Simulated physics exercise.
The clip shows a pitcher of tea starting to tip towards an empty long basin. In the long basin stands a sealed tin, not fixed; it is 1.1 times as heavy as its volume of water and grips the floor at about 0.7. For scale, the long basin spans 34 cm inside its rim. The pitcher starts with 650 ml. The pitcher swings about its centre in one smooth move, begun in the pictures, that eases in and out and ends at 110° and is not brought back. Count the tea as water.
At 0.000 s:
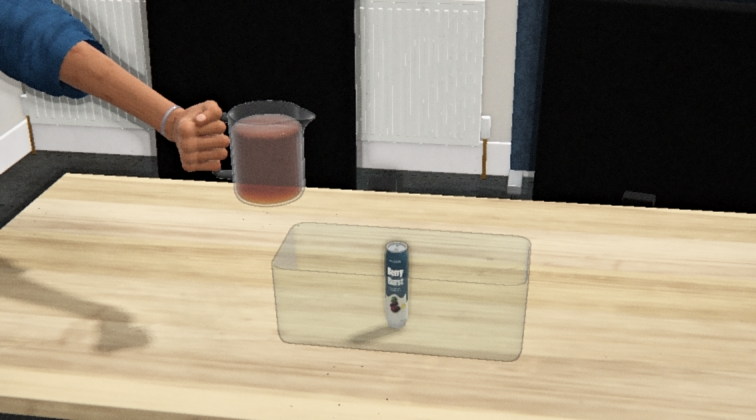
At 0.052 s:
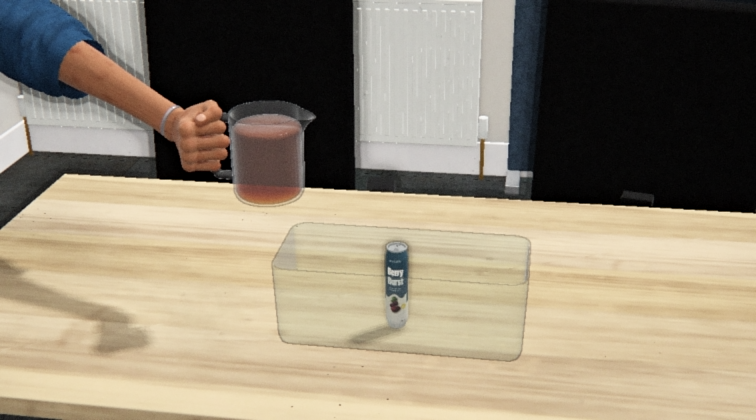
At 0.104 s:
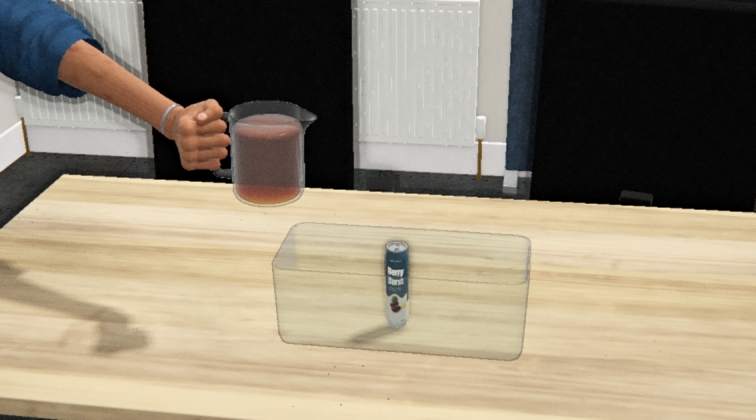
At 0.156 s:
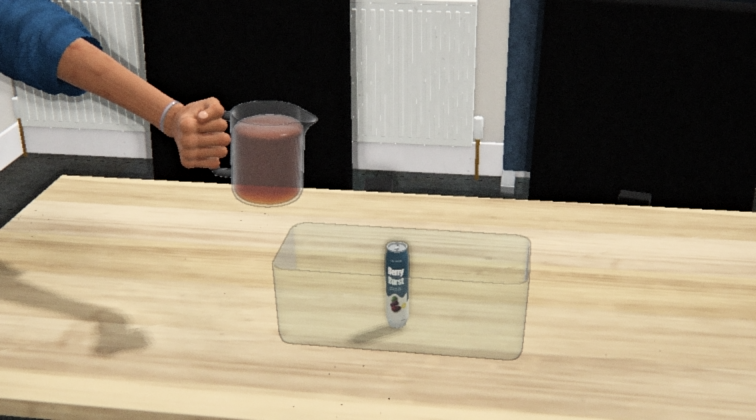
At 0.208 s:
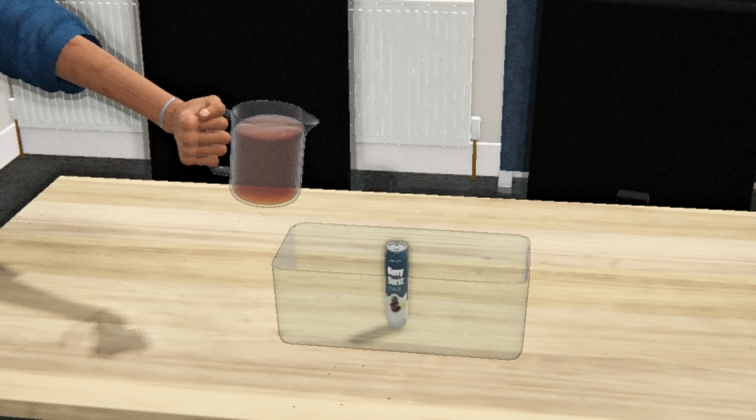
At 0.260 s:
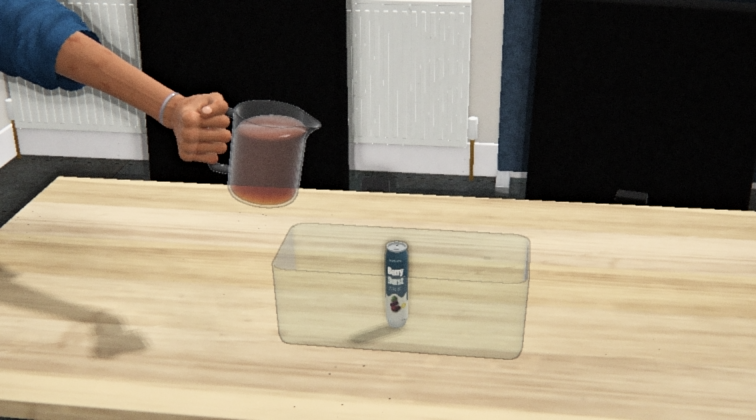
A hand slightly tilts a pitcher of tea rightward above a table holding a clear basin.
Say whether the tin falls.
It remains upright.
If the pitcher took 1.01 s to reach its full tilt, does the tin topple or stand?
The tin remains upright.
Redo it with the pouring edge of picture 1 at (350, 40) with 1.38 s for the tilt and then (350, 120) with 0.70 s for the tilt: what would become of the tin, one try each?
First it keeps standing; then it goes over.
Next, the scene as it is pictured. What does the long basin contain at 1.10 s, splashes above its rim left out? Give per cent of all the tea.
Some 54 per cent.
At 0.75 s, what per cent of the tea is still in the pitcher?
Some 82 per cent.
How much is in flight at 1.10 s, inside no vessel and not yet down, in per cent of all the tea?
Some 18 per cent.
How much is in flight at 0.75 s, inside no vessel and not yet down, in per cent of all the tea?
Near 12 in a hundred.
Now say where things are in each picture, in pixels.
Tilt 0°; pouring edge (315, 116); surface from (234, 122) to (302, 126); the long basin's rim runs from (283, 245) to (529, 262); the tin's top is at (397, 251), in the first picture.
Tilt 0°; pouring edge (315, 117); surface from (234, 123) to (302, 126), in the second picture.
Tilt 2°; pouring edge (316, 118); surface from (235, 122) to (303, 127), in the third picture.
Tilt 3°; pouring edge (318, 119); surface from (235, 123) to (304, 127), in the fourth picture.
Tilt 6°; pouring edge (319, 122); surface from (236, 124) to (306, 127), in the fifth picture.
Tilt 9°; pouring edge (321, 125); surface from (237, 124) to (309, 127), in the sixth picture.
Then, 0.75 s in, the tilt is 62° and 83 per cent is still to pour; the tin stands where it began.
Then, 1.10 s in, the tilt is 99° and 27 per cent is still to pour; the tin stands where it began.
Then, 1.48 s in, the tilt is 110° and 1 per cent is still to pour; the tin stands where it began.
Then, 1.88 s in, the tilt is 110° and 0 per cent is still to pour; the tin stands where it began.
Finally, the tin stands where it began.
